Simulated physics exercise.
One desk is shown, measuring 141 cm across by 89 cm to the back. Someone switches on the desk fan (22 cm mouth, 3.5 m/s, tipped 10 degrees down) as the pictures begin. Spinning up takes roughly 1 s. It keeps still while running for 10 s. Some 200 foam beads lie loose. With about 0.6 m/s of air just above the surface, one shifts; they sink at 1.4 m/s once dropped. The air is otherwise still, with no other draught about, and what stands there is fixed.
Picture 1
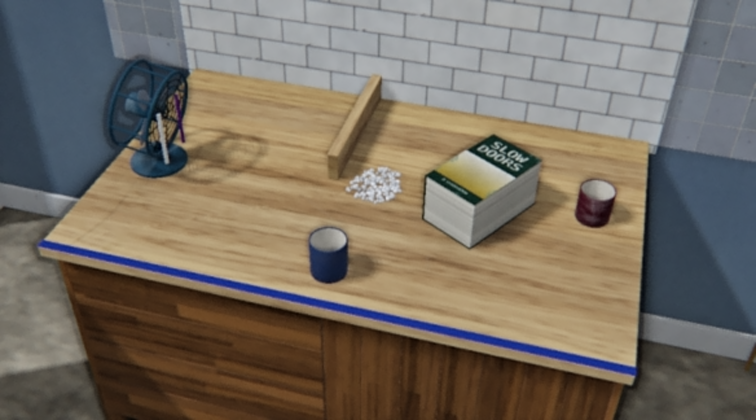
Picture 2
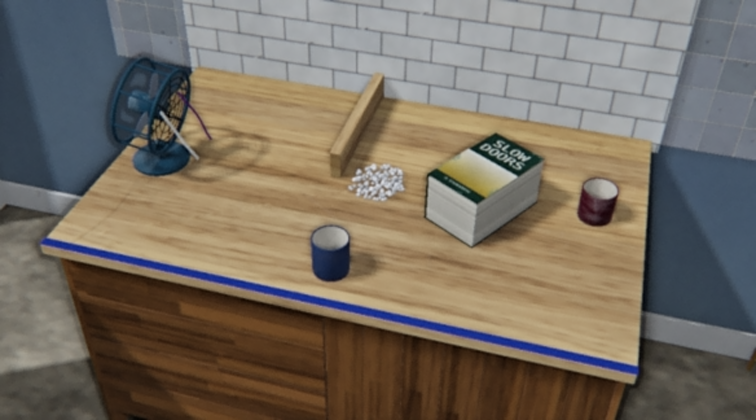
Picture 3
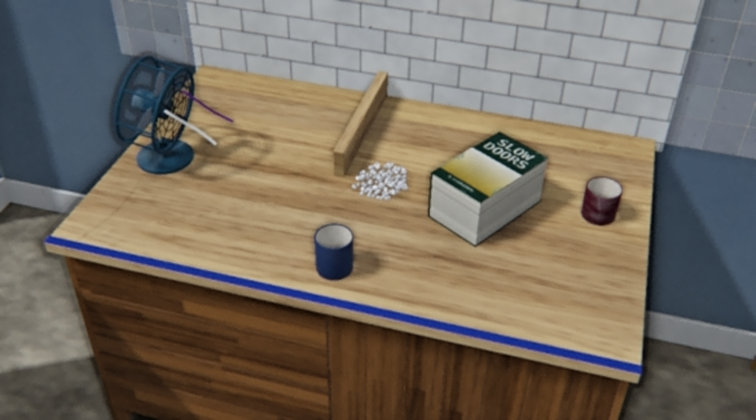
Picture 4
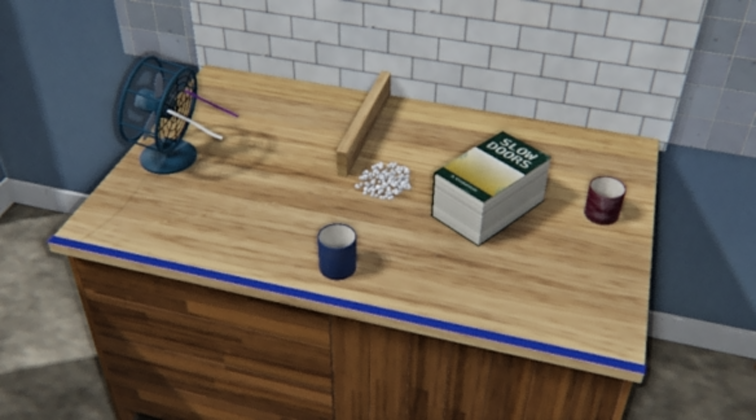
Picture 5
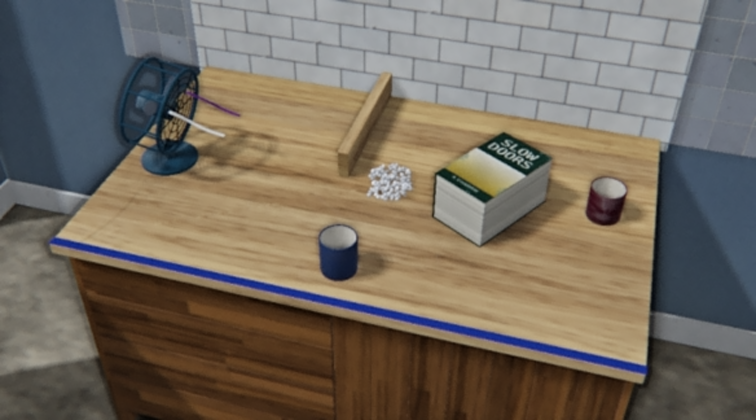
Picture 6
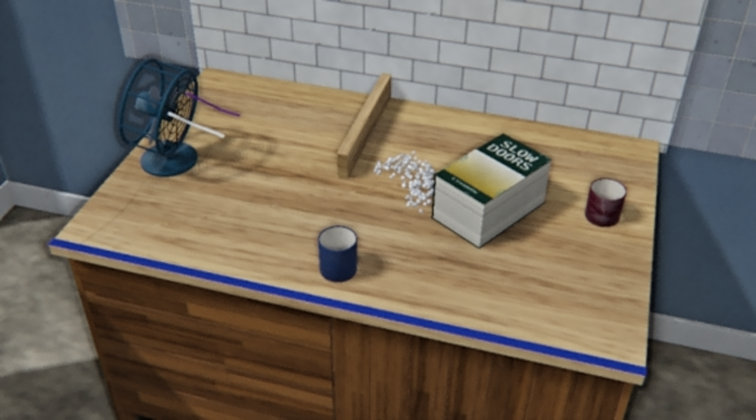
White foam beads lie still on a wooden desk as ribbons on a blue fan lift and stream out, then the beads slide right, spreading from beside a wooden board toward a thick book, behind a blue mug.
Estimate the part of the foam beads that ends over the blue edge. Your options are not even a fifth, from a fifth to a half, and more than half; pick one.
Fewer than one in five.
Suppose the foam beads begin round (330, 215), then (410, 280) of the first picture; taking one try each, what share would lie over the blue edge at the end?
Results, one try each: 90 %, 90 %.
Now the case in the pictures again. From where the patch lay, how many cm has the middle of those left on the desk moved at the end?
Roughly 40 cm.
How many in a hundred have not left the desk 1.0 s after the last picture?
Around 70 %.
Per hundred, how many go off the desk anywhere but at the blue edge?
Near 50 %.
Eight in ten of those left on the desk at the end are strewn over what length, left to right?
About 20 cm.
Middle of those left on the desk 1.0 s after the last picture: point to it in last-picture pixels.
I'd point to somewhere around (437, 111).
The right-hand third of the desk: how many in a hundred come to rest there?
1 %.
Then, 1.0 s after the last picture, 76 % are on the move or not yet settled, 0 % are over the blue edge; the middle of those still in play is near (437, 111).
Then, 2.2 s after the last picture, 59 % are on the move or not yet settled, 0 % are over the blue edge; the middle of those still in play is near (437, 110).
Then, 4.6 s after the last picture, 48 % are on the move or not yet settled, 0 % are over the blue edge; the middle of those still in play is near (440, 108).
Then, 9.1 s after the last picture, at the end, 0 % are over the blue edge; the middle of those still in play is near (450, 109).
